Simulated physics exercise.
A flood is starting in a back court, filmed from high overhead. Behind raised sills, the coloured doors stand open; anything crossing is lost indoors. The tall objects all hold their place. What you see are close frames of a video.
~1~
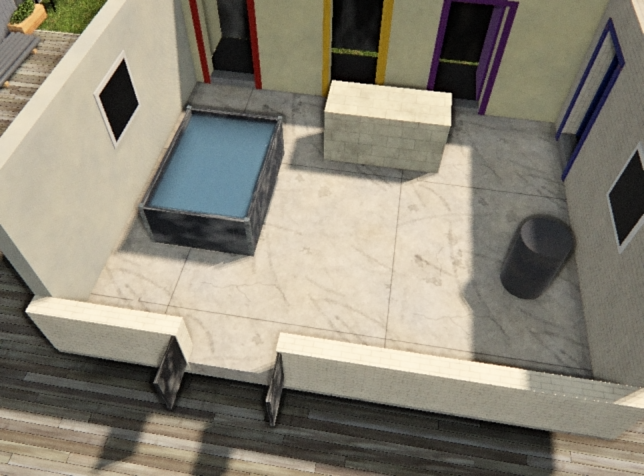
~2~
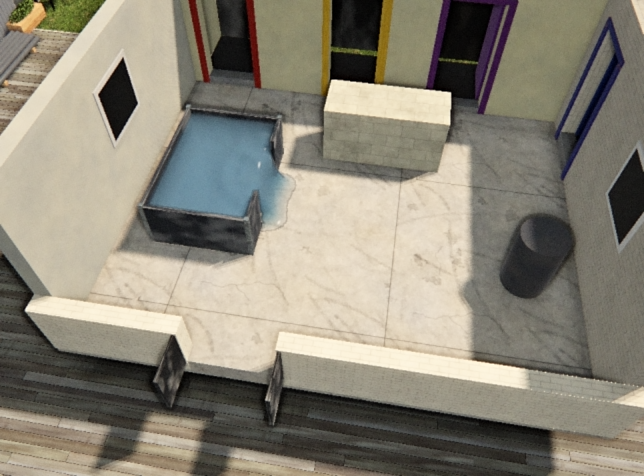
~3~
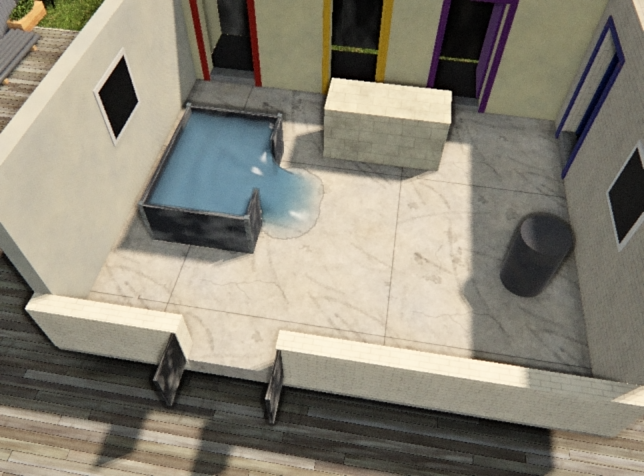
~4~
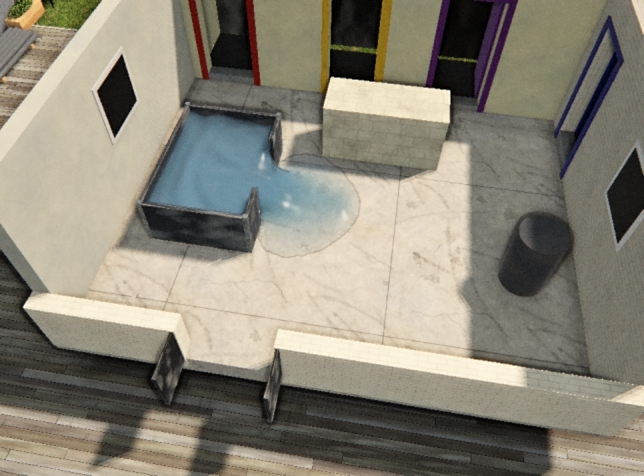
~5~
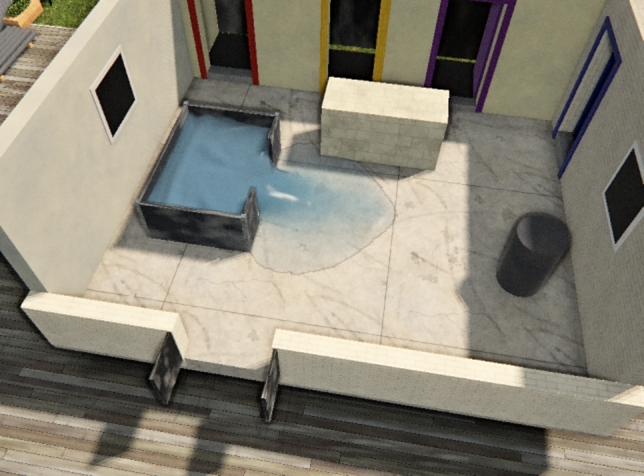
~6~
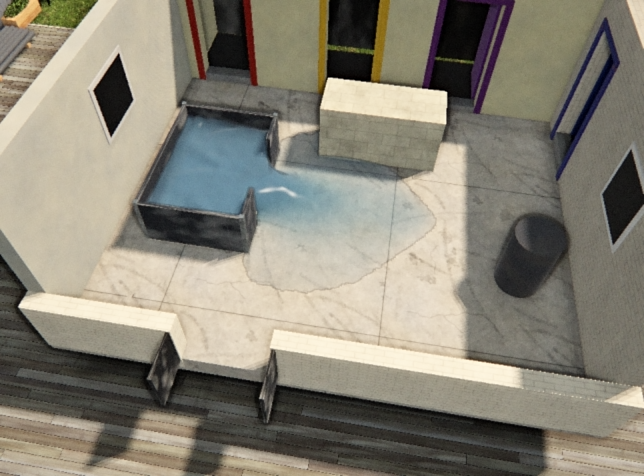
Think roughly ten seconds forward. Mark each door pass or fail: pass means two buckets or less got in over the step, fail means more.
Purple door - pass, yellow door - pass, red door - pass, blue door - pass.
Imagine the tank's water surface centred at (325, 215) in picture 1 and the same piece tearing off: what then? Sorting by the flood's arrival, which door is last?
Result: The red one.
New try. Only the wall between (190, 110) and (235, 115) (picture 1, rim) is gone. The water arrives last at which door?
It's the one in blue.
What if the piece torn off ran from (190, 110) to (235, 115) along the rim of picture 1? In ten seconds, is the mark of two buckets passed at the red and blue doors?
The red door ends up above and the blue door ends up below.
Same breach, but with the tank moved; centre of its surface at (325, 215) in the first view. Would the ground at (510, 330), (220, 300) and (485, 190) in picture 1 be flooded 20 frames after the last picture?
Soaked, parched, soaked.
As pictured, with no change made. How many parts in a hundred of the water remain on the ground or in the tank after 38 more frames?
About 100 %.
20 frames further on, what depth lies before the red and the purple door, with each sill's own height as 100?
I'd say around 0 and 30 in a hundred.
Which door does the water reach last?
That would be the one in red.
A moment on, water covers 35 % of the floor; the purple door not reached, the yellow door not reached, the red door not reached, the blue door not reached.
Next, water covers 50 % of the floor; the purple door not reached, the yellow door wet at the sill, nothing in, the red door not reached, the blue door wet at the sill, nothing in.
Then, water covers 55 % of the floor; the purple door wet at the sill, nothing in, the yellow door wet at the sill, nothing in, the red door not reached, the blue door wet at the sill, nothing in.
Later, water covers 70 % of the floor; the purple door wet at the sill, nothing in, the yellow door wet at the sill, nothing in, the red door not reached, the blue door wet at the sill, nothing in.
In the end, water covers 95 % of the floor; the purple door wet at the sill, nothing in, the yellow door under two buckets in, the red door wet at the sill, nothing in, the blue door wet at the sill, nothing in.
